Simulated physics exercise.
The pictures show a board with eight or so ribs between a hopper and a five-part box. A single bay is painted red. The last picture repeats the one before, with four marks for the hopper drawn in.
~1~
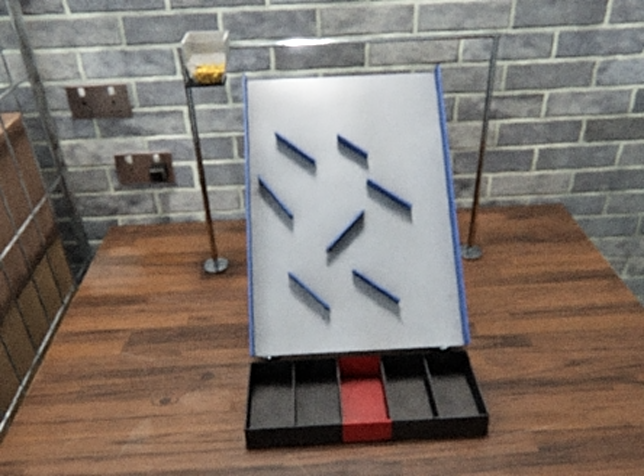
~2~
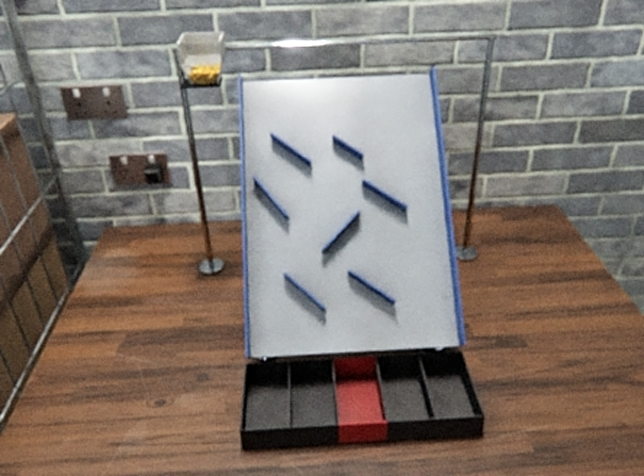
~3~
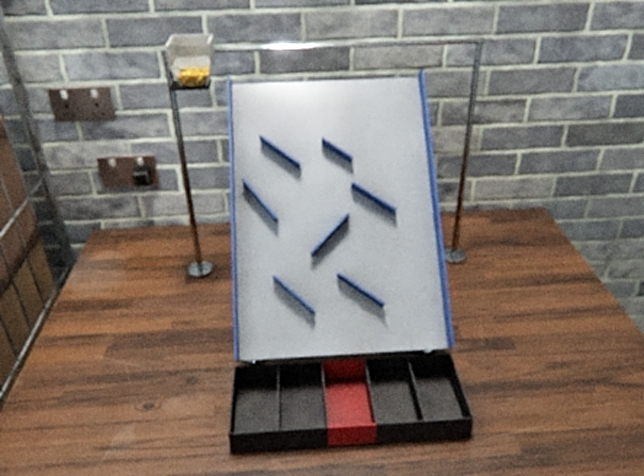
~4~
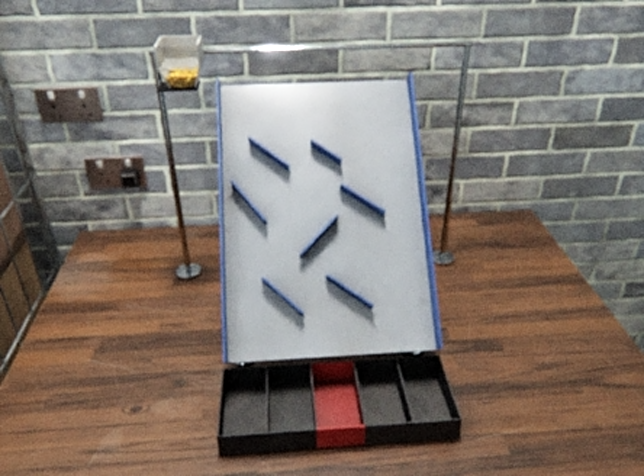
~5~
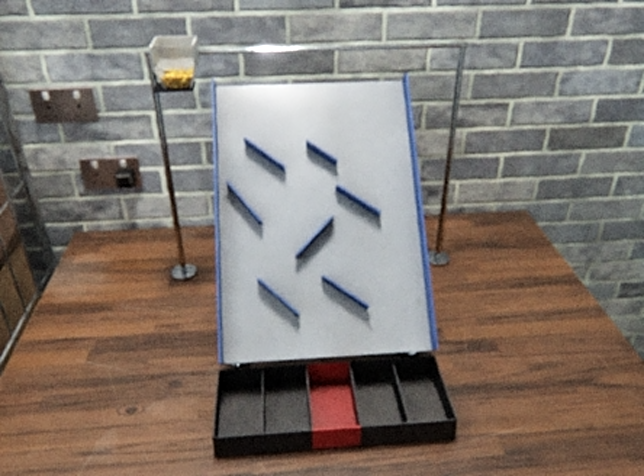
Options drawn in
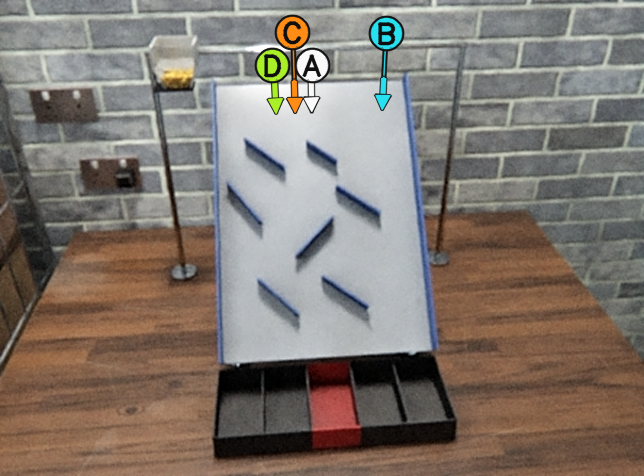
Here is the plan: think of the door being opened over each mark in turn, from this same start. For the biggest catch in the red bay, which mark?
D beats the others.
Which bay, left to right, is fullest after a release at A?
The fifth.
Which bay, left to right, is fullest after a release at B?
The fifth.
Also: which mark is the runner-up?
That is mark C.
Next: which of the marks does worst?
B it is.
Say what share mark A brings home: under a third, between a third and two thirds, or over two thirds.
It is under a third.
On the marked copy, mark A meets the board at (311, 106); mark B meets the board at (382, 104); mark C meets the board at (295, 107); mark D meets the board at (275, 108).
With A, roughly a quarter in the red bay, the larger part in other bays.
With B, not one piece in the red bay, almost all in other bays.
With C, roughly two thirds in the red bay, roughly a third in other bays.
With D, almost all in the red bay, about a tenth in other bays.
